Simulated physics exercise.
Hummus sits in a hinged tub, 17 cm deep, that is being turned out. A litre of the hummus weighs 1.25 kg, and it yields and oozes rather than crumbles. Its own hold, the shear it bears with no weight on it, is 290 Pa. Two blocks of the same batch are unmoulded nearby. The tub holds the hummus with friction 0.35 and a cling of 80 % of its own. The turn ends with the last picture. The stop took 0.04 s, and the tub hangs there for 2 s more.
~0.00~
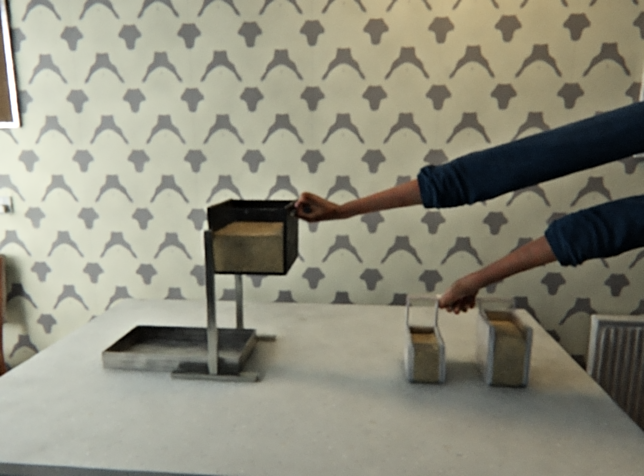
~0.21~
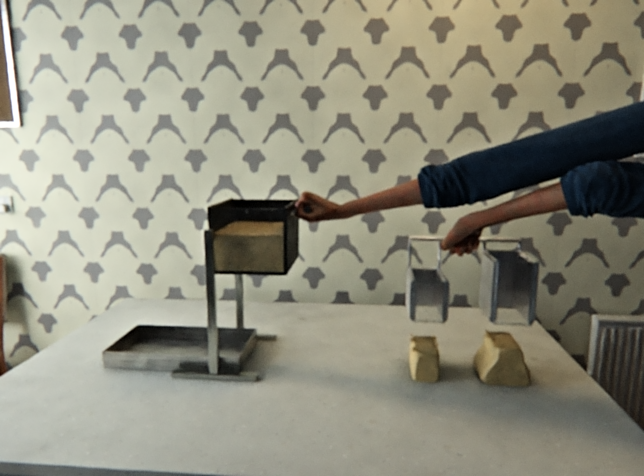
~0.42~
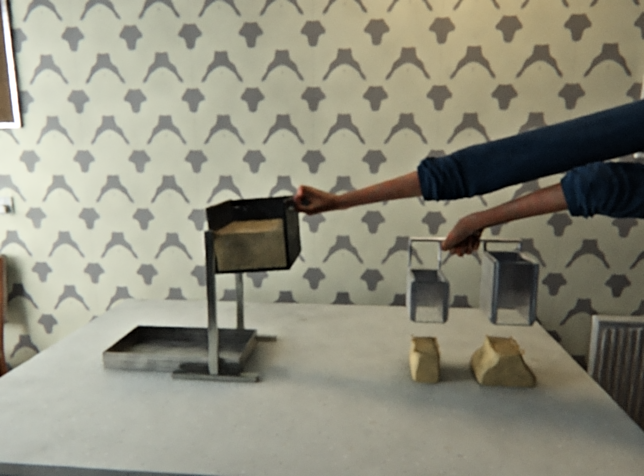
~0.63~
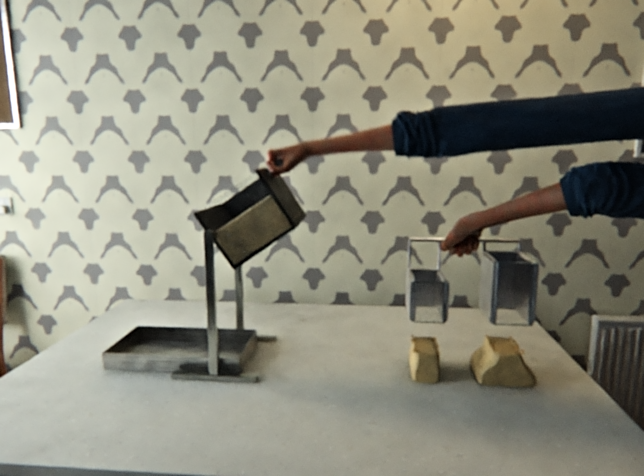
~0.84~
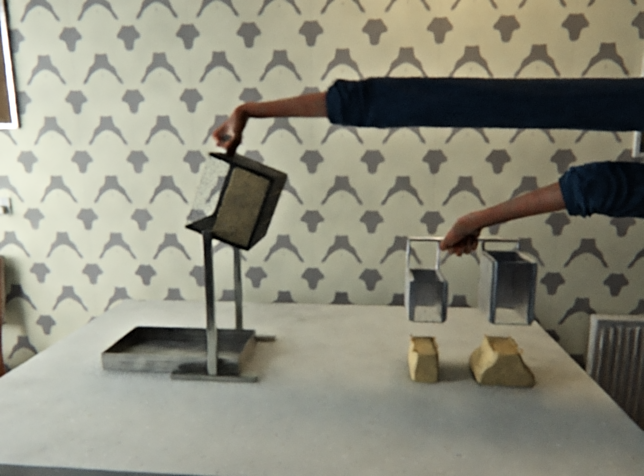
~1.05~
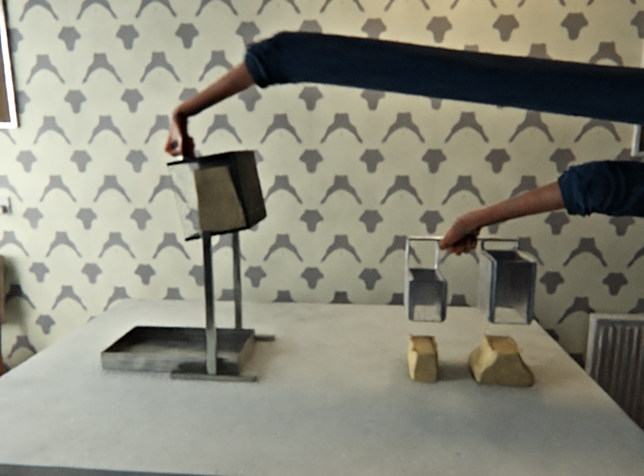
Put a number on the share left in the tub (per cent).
Expect roughly 37 %.
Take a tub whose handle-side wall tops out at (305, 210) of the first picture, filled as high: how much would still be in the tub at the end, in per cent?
It would be near 30 %.
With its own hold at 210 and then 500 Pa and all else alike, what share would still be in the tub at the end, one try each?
In turn about 30 %, 50 %.
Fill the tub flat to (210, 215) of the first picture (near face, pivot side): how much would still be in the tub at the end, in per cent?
In that case some 25 per cent.
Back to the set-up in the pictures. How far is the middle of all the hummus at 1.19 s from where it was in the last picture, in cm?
Roughly 7 cm.
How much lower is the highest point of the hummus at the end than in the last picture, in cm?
About 12 cm.
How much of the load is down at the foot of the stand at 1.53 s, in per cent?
Near 55 %.
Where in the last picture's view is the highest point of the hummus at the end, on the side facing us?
Around (227, 213).
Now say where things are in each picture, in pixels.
In the first picture, handle-side rim at (283, 209), tilt 0 degrees; top of the hummus at (246, 234); blocks stand 8.9 cm, 14 cm (left to right).
In the second picture, handle-side rim at (284, 209), tilt 0 degrees; top of the hummus at (246, 234); blocks stand 8.7 cm, 11 cm (left to right).
In the third picture, handle-side rim at (281, 203), tilt 5 degrees; top of the hummus at (279, 230); blocks stand 8.6 cm, 9.6 cm (left to right).
In the fourth picture, handle-side rim at (255, 172), tilt 34 degrees; top of the hummus at (268, 197); blocks stand 8.6 cm, 9.6 cm (left to right).
In the fifth picture, handle-side rim at (209, 156), tilt 69 degrees; top of the hummus at (234, 169); blocks stand 8.6 cm, 9.6 cm (left to right).
In the sixth picture, handle-side rim at (168, 166), tilt 101 degrees; top of the hummus at (224, 166); blocks stand 8.6 cm, 9.6 cm (left to right).
After 1.19 s, the tub is at 101 degrees and holds 84 %.
After 1.36 s, the tub is at 101 degrees and holds 42 %.
After 1.53 s, the tub is at 101 degrees and holds 39 %.
After 1.70 s, the tub is at 101 degrees and holds 39 %.
After 3.05 s, at the end, the tub is at 101 degrees and holds 37 %.
